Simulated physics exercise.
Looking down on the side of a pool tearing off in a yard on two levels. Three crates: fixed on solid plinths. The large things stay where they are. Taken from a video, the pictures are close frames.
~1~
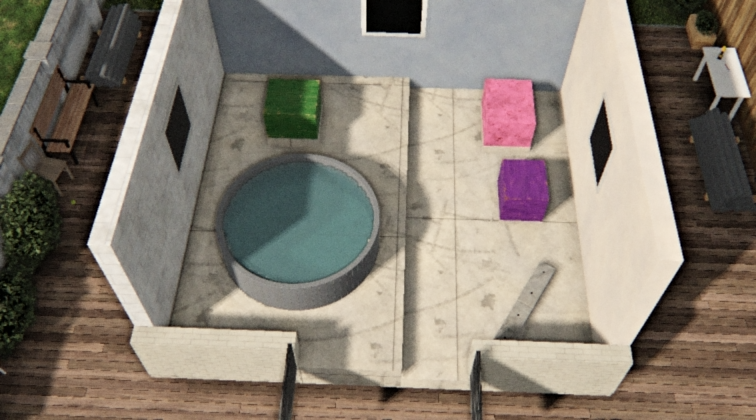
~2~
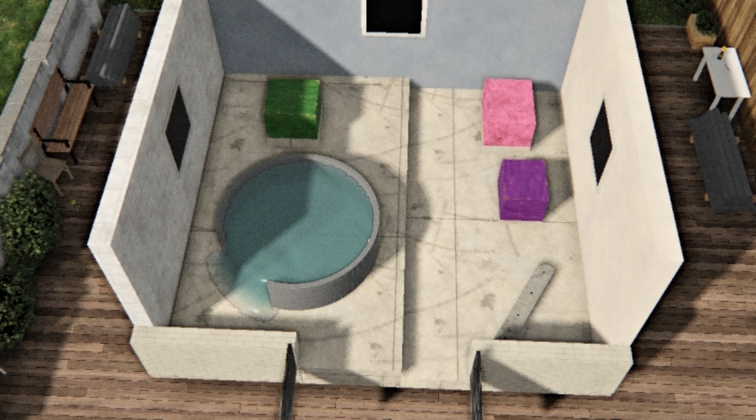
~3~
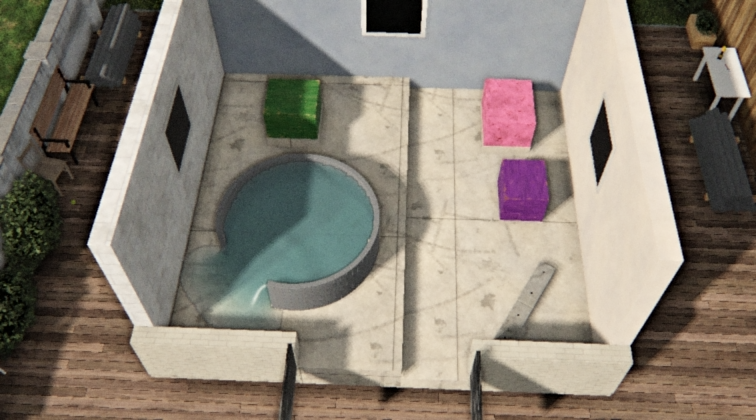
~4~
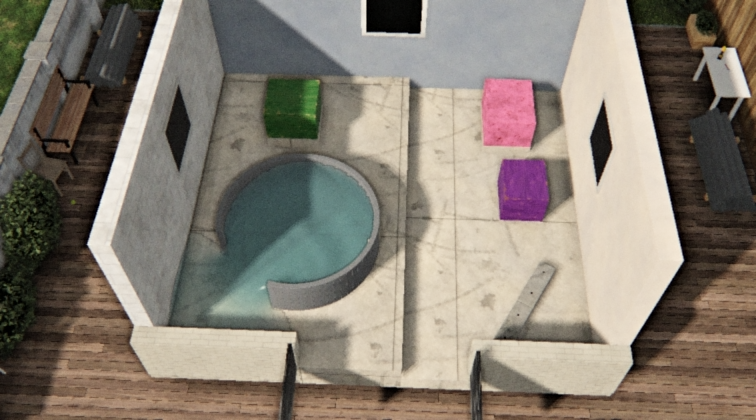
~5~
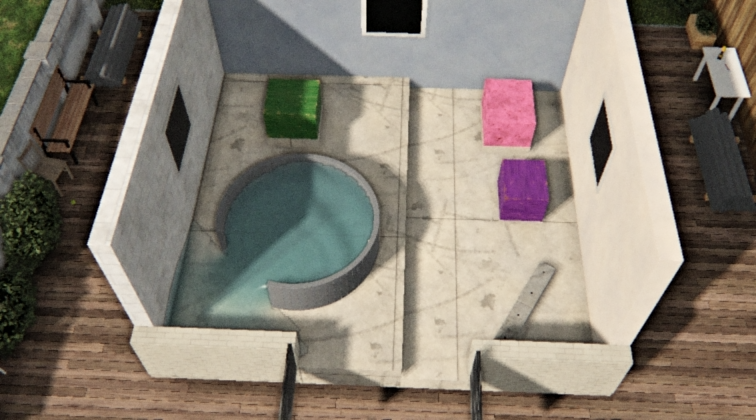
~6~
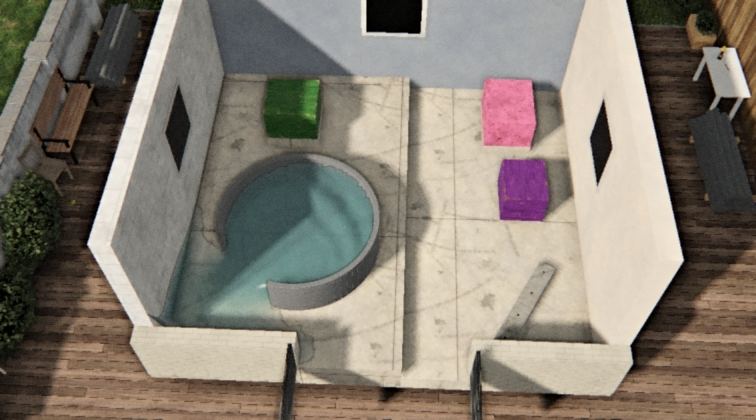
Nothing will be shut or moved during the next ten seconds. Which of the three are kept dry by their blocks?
My prediction: Looks like the green crate is out of reach of the water, looks like the pink crate is out of reach of the water, looks like the purple crate is within reach of the water.
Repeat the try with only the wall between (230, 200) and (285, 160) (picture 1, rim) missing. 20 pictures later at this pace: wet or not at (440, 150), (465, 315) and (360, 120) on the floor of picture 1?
Sodden, then spared, then sodden.
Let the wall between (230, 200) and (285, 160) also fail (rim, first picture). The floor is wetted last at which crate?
That is the purple-painted one.
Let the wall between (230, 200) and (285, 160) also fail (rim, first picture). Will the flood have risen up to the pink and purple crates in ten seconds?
The pink one is reached; the purple one is reached.
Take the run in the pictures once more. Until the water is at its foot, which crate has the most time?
Answer: The pink one.
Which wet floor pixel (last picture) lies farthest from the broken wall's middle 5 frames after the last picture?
I'd point to (205, 162).
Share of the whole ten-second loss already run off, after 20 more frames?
Roughly 25 per cent.
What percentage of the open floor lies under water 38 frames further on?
It comes out near 85 percent.
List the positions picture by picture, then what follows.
In the first picture, the round tank at (299, 220) is whole and still.
In the second picture, water pours out at (241, 277) and has run to (214, 256).
In the third picture, the front is at (193, 259), out from the gap at (241, 279).
In the fourth picture, the front is at a hidden place, out from the gap at (241, 279).
In the fifth picture, water pours out at (241, 279) and has run to (192, 224).
In the sixth picture, water pours out at (241, 278) and has run to (195, 210).
A moment on, water covers 15 % of the floor; the green crate not reached, the pink crate not reached, the purple crate not reached.
Next, water covers 25 % of the floor; the green crate water round its plinth, the pink crate not reached, the purple crate not reached.
Then, water covers 50 % of the floor; the green crate water round its plinth, the pink crate not reached, the purple crate water round its plinth.
Later, water covers 85 % of the floor; the green crate water round its plinth, the pink crate water round its plinth, the purple crate water round its plinth.
In the end, water covers 95 % of the floor; the green crate stayed above the water, the pink crate stayed above the water, the purple crate was topped.
